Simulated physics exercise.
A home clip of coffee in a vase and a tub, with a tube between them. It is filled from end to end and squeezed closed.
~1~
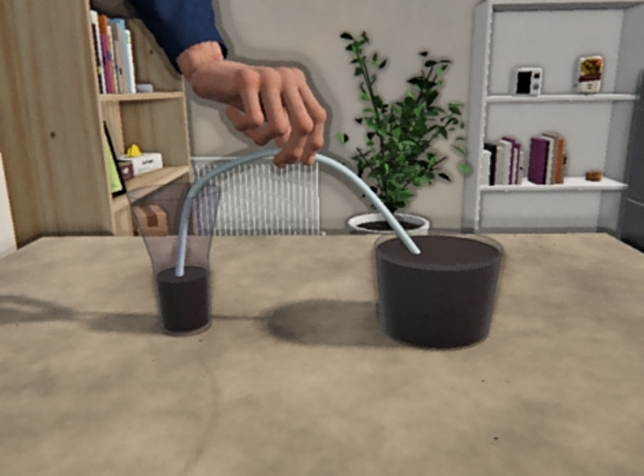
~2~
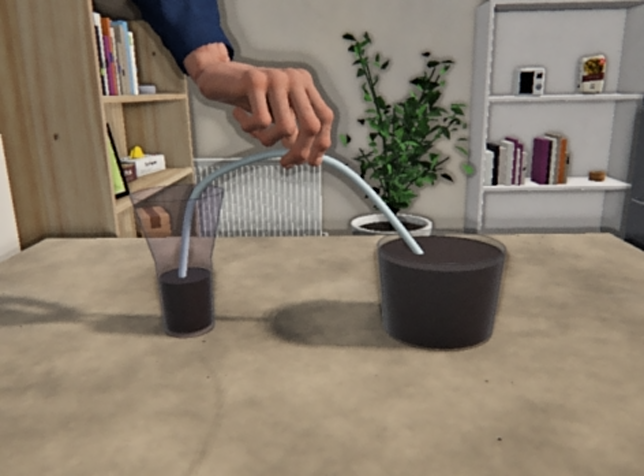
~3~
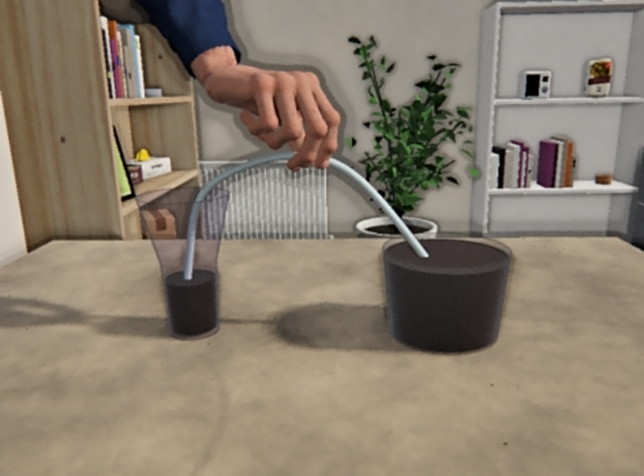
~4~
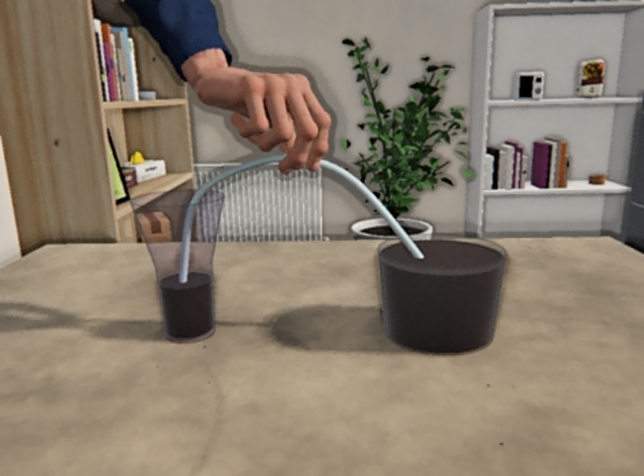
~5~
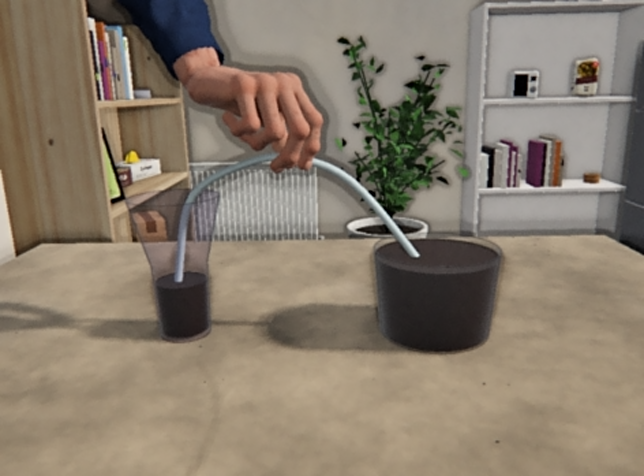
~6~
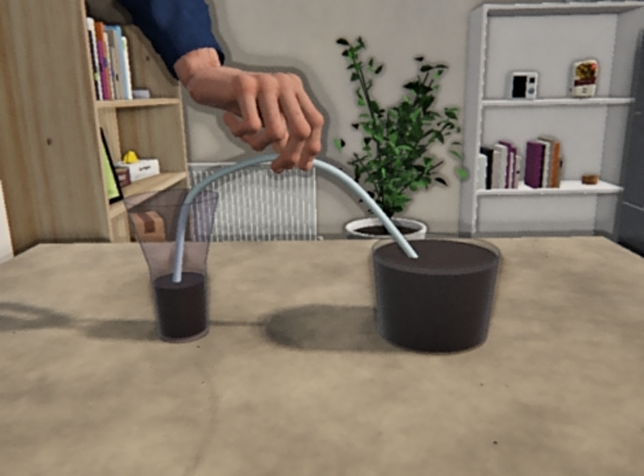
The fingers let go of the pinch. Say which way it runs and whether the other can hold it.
It flows leftwards, and the one that fills has room for it.
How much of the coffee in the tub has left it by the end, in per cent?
Close to 5 %.
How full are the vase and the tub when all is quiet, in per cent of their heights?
First 50 %, second 85 %.
A moment on, the vase is about half full; the tub is nearly full.
When it is over, the vase is about half full; the tub is nearly full; the two surfaces are level.
